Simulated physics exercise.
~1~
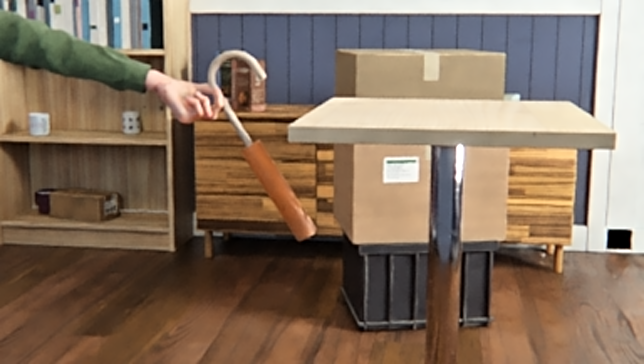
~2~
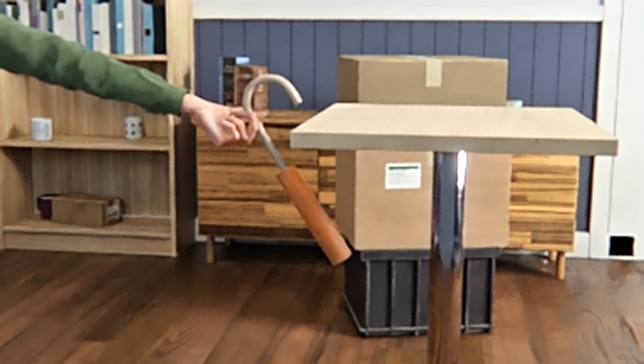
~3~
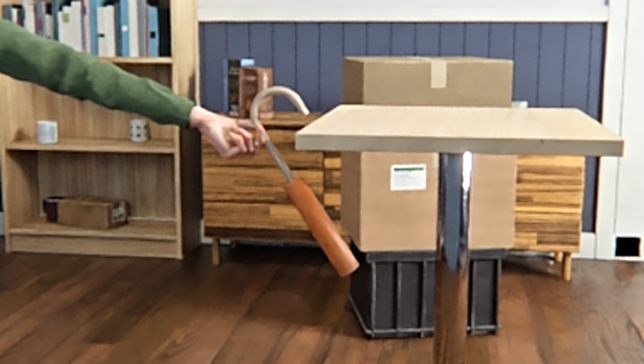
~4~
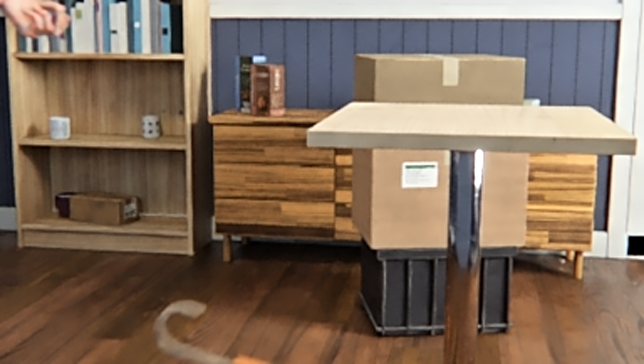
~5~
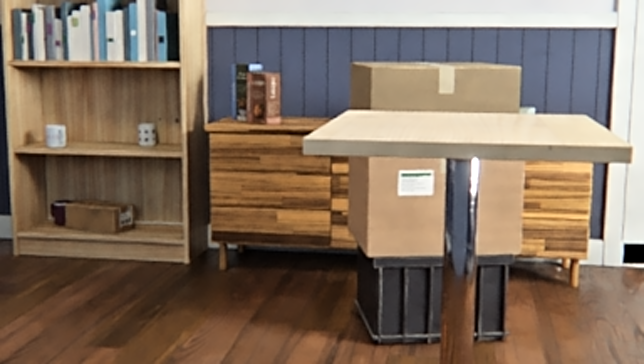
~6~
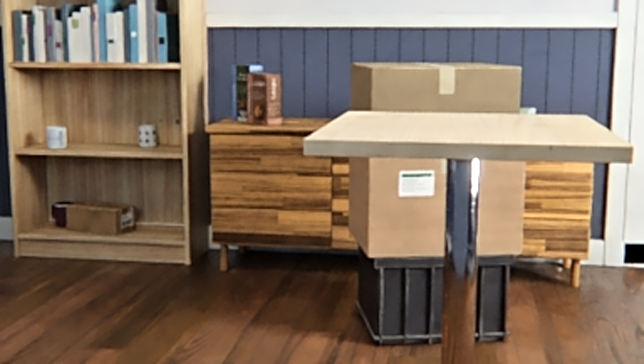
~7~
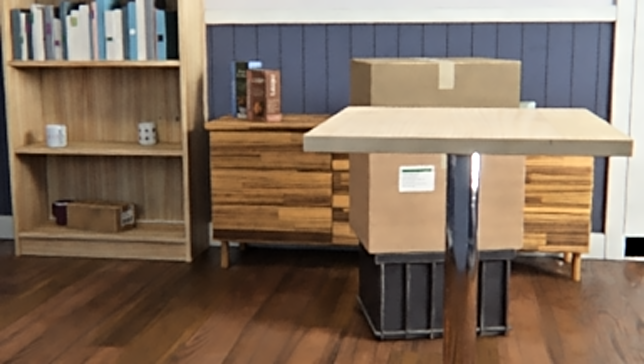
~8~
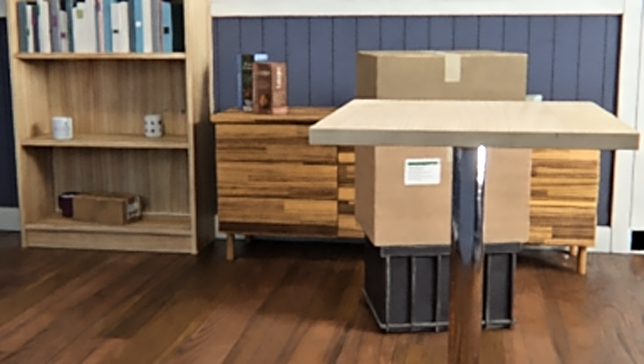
An orange umbrella held by its curved handle beside a table is released and falls out of view.
